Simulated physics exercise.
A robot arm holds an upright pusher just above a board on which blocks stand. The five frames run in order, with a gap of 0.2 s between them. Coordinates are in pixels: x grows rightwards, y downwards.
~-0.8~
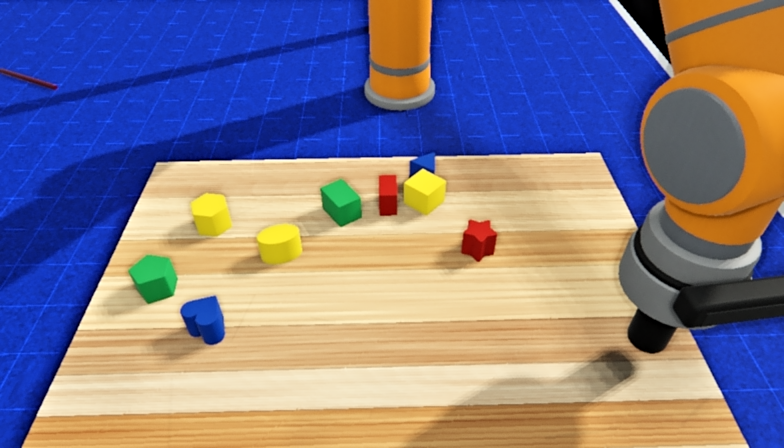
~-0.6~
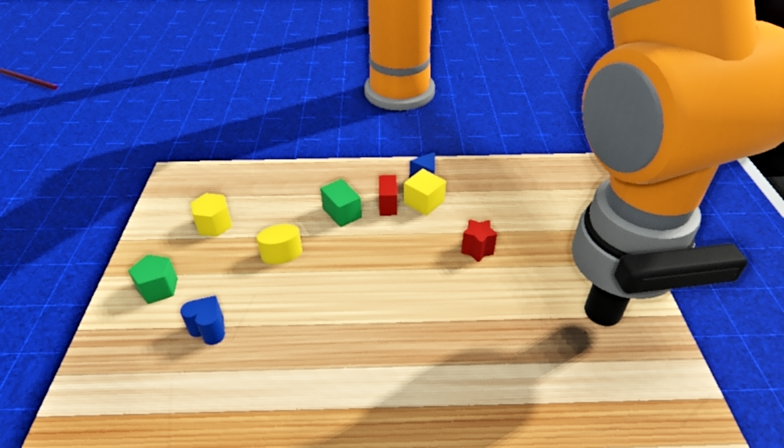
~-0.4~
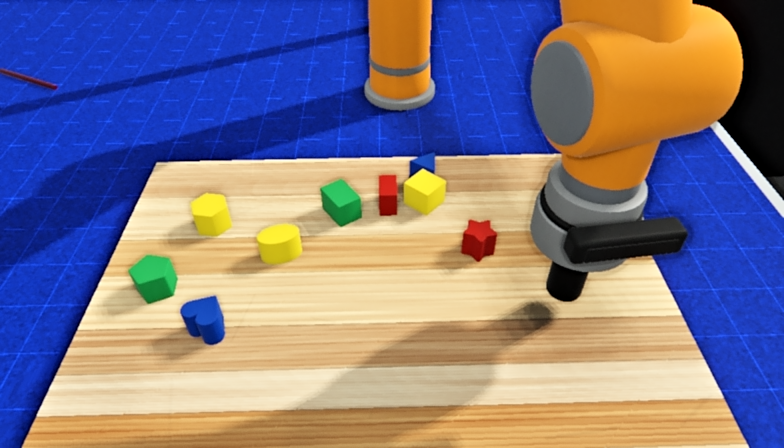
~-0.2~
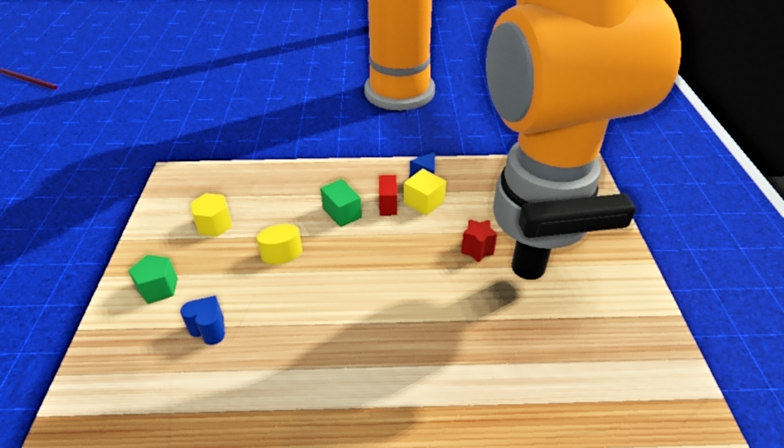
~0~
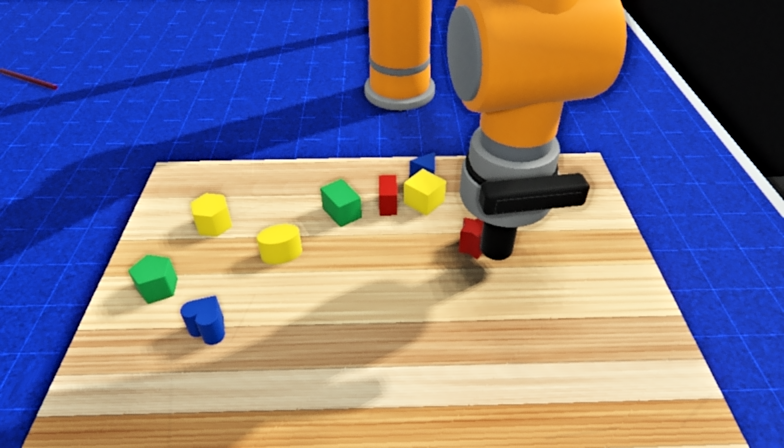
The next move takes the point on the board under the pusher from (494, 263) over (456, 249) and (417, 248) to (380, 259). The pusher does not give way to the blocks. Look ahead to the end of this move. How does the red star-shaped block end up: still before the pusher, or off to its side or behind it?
The red star-shaped block won't stay at the front of the pusher.
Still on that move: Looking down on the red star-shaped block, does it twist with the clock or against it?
Viewed from above: Clockwise.
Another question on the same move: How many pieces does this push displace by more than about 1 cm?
It shifts a single block.
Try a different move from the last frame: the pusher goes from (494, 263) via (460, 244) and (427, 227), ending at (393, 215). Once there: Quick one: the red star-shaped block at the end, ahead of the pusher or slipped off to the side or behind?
The pusher will still be pushing it.
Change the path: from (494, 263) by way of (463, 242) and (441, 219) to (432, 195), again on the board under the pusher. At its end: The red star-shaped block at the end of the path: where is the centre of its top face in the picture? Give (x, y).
So, by the moment the path ends, you'll find the top centre of the red star-shaped block at (408, 171).
What follows on the original path. One third of the way, pusher (458, 236); red star-shaped block (448, 210), turned 25° clockwise.
Two thirds of the way, pusher (417, 235); red star-shaped block (440, 207), turned 55° clockwise.
At the end, pusher (380, 246); yellow four-sided block in place; red star-shaped block (440, 207), turned 55° clockwise.
